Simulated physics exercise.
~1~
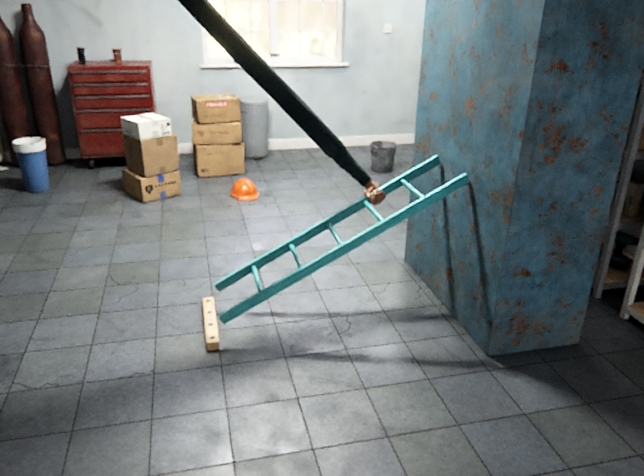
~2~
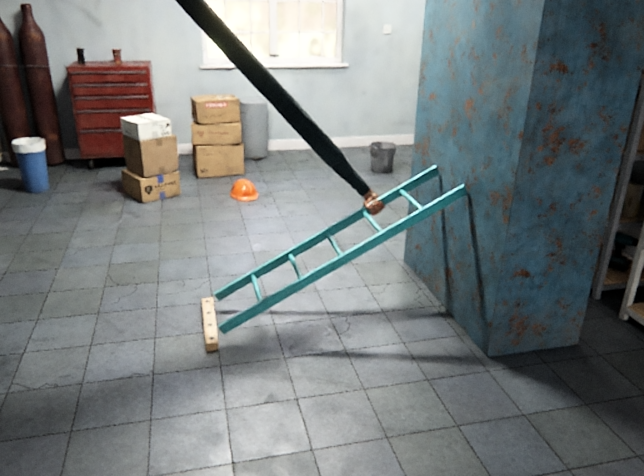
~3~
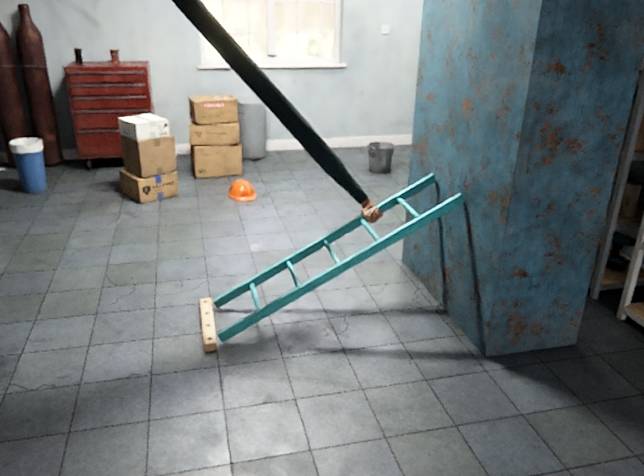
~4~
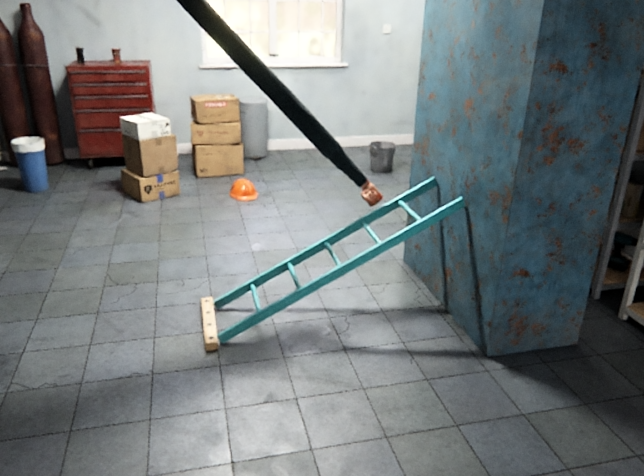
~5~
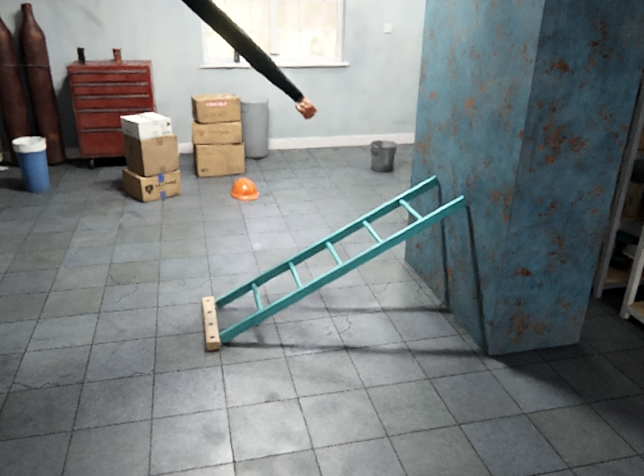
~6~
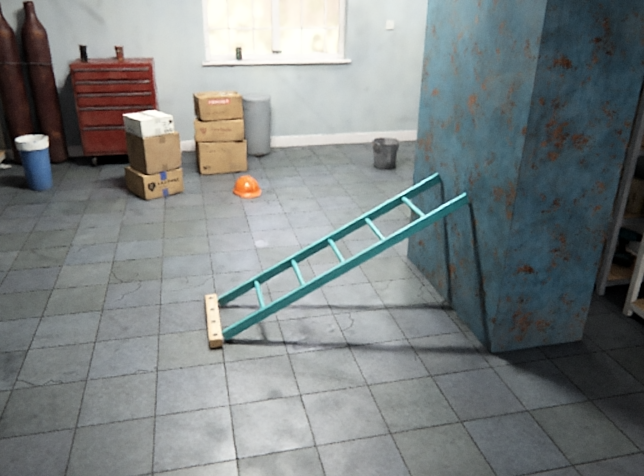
In a workshop with grey floor tiles, seen from slightly above, a turquoise ladder-like rack slants up from a pale wooden batten on the floor to a tall, rust-flecked blue cupboard on the right. Behind it are cardboard boxes, an orange hard hat, a red tool chest and a blue bin at the left. A hand on a dark-sleeved arm reaches in from the top and lowers the rack's upper end slightly against the cupboard. The hand then lets go and draws back up out of view. The rack stays leaning, its foot against the batten.
